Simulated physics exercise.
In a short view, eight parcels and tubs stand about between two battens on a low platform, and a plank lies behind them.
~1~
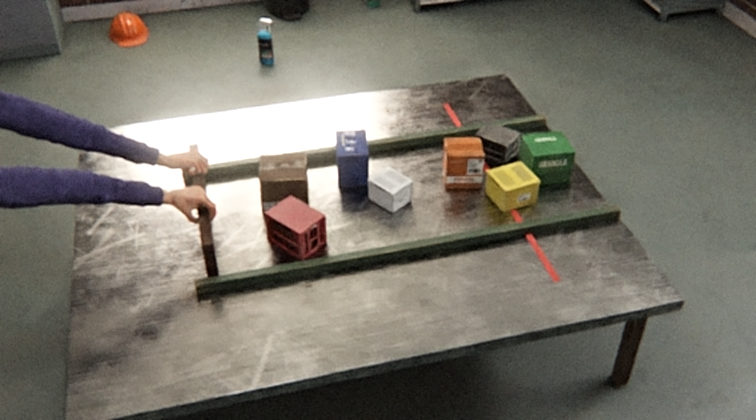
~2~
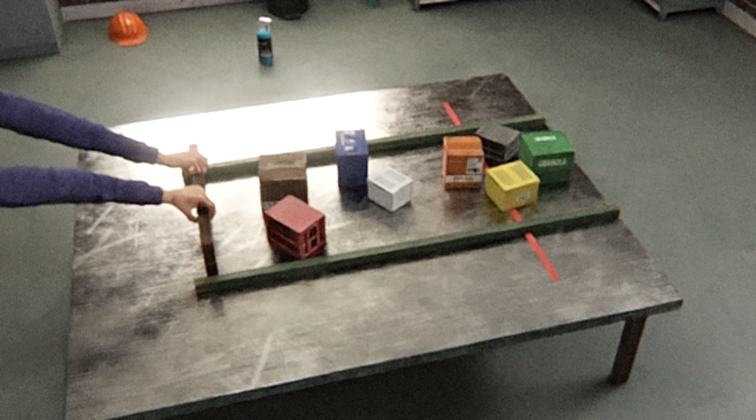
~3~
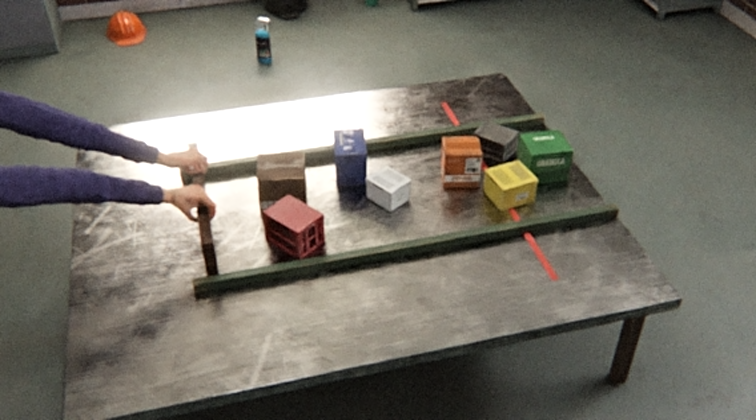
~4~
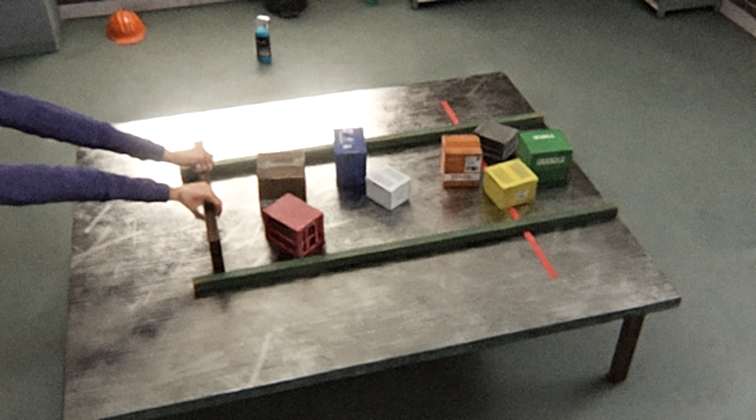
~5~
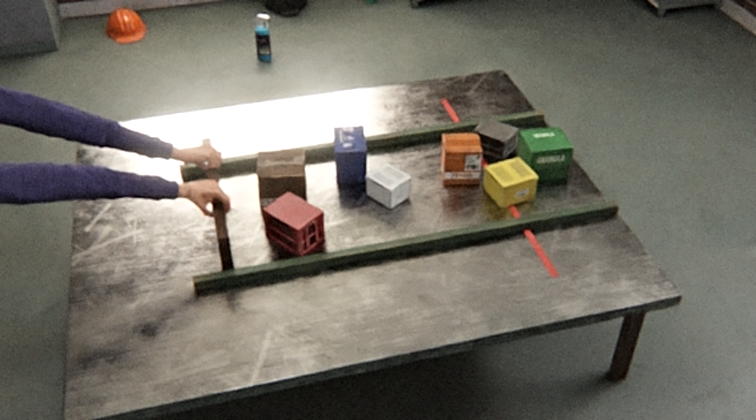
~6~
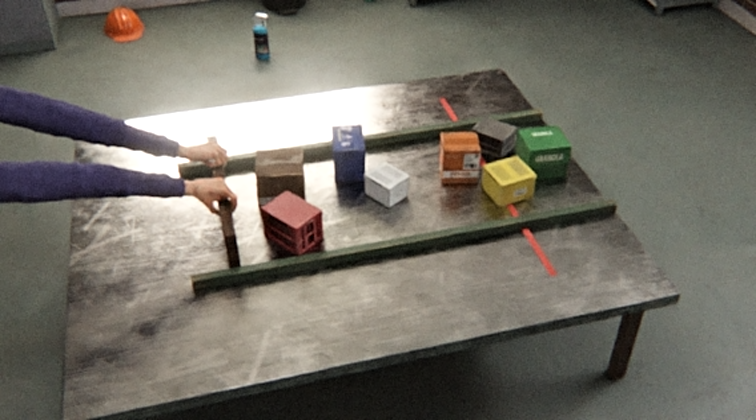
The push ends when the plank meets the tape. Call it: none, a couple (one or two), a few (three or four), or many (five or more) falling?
Call: A couple.
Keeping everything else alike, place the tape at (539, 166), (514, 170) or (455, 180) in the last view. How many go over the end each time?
Ground tally per try: 5 / 3 / 0.
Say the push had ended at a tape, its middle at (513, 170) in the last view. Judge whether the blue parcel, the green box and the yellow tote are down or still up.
What happens is that the blue parcel rests in place, the green box winds up off it and the yellow tote rests in place.
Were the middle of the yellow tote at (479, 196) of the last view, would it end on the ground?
Result: It stays aboard.
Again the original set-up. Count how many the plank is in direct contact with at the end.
That number would be 2.
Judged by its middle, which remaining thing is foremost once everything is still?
The black crate finishes nearest.
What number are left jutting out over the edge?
It comes to 1.
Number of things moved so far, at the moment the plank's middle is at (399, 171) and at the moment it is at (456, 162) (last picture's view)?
Counting first: 5, next 8.
A little later, none off yet; green box at rest near (542, 153); black crate at rest near (493, 137); yellow tote at rest near (508, 182).
Next, none off yet; green box shifted a little near (551, 151); black crate shifted about its own width near (519, 135); yellow tote shifted a little near (532, 183).
When it is over, the number that fall off is one or two; down, green box.
